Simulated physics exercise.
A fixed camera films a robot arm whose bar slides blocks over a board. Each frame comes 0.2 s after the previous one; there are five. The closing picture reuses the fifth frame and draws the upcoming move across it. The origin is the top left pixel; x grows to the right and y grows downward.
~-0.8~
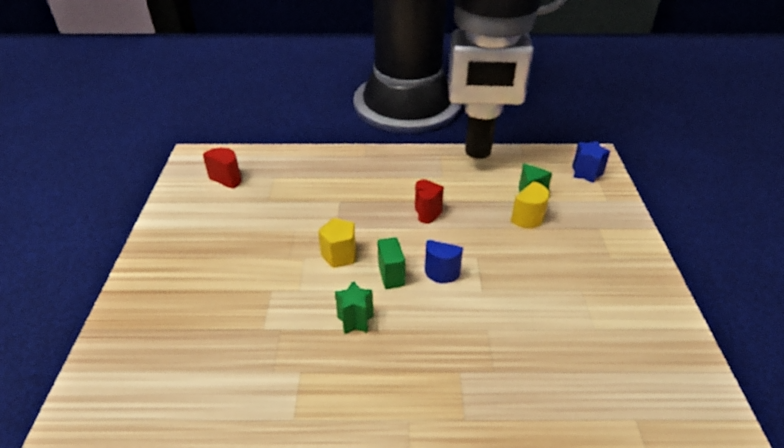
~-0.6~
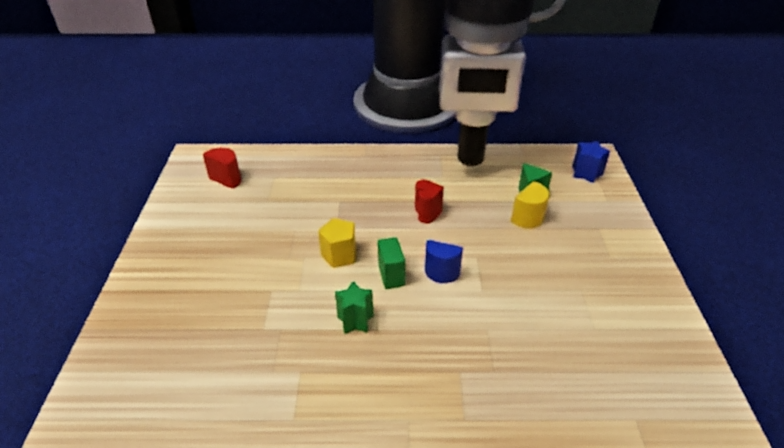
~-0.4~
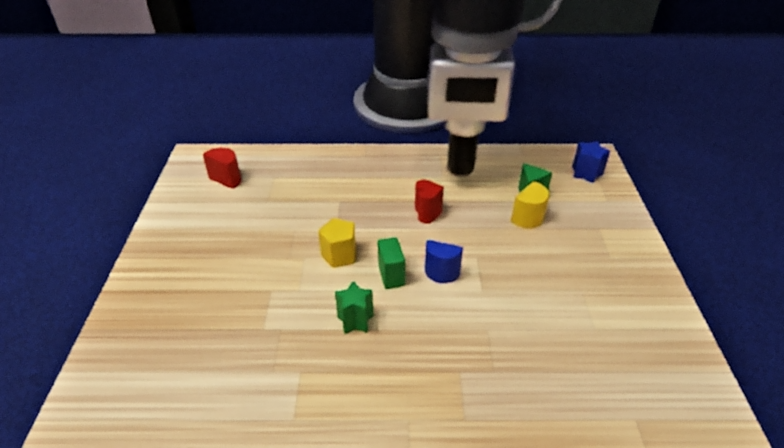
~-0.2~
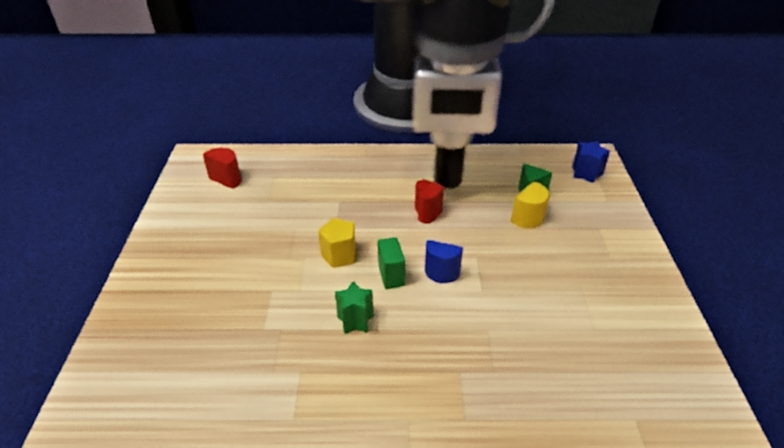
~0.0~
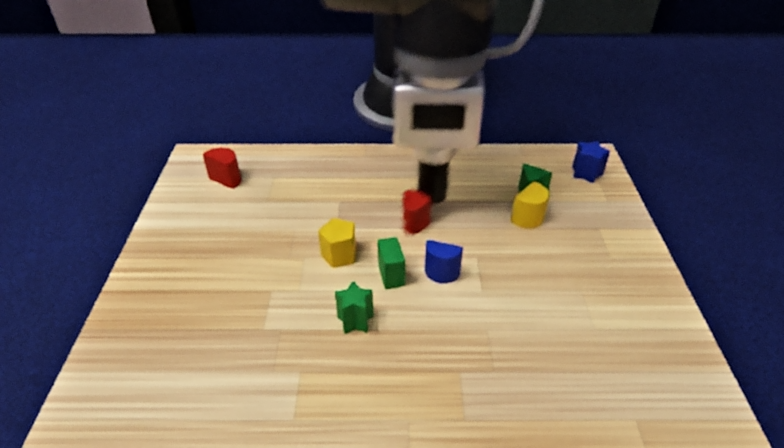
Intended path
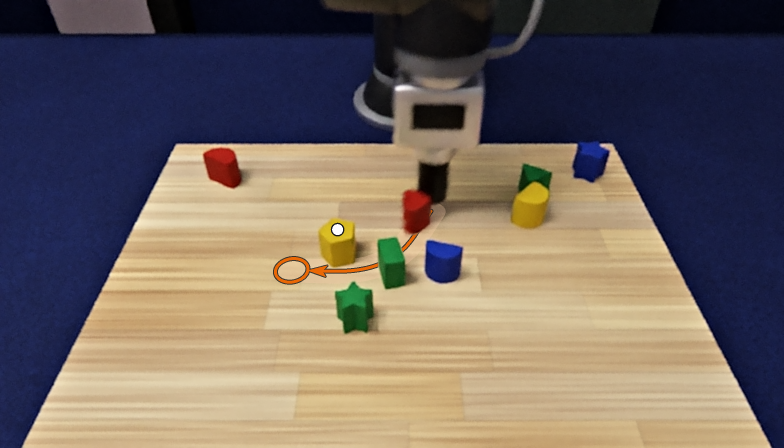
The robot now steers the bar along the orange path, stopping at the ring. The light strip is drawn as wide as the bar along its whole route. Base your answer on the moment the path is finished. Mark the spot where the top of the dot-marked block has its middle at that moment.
It is going to be at (287, 222).
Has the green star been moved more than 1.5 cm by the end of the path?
The answer is no.
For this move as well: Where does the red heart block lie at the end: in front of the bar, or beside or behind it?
Still being pushed.
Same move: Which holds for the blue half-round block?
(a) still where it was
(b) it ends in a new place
The answer is a.
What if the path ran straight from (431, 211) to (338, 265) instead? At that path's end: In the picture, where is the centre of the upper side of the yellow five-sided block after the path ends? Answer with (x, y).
Its top middle: (299, 242).
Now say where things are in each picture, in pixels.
The first picture shows tip of the bar (478, 152), middles of tops, yellow five-sided block (338, 230), green star (354, 295), green oblong block (391, 250), red heart block (429, 188), blue half-round block (443, 249).
The second picture shows bar (470, 159), nothing pushed.
The third picture shows bar (460, 169), nothing pushed.
The fourth picture shows bar (448, 181), nothing pushed.
The fifth picture shows bar (432, 197), yellow five-sided block (338, 230), green star (354, 295), green oblong block (391, 250), red heart block (415, 199), blue half-round block (443, 249).
The line goes from (431, 211) through (406, 246) and (355, 270) to (292, 270); the dot is on the yellow five-sided block.
The first path, step by step. One third of the way, bar (406, 232); green oblong block (390, 252); red heart block (380, 231), turned 25° clockwise.
Two thirds of the way, bar (354, 255); yellow five-sided block (312, 228), turned 50° clockwise; green oblong block (377, 262), turned 85° anticlockwise; red heart block (323, 247), turned 50° clockwise.
At the end, bar (289, 255); yellow five-sided block (287, 222), turned 135° clockwise; green star unmoved; green oblong block (377, 262), turned 85° anticlockwise; red heart block (257, 252), turned 20° clockwise; blue half-round block unmoved.
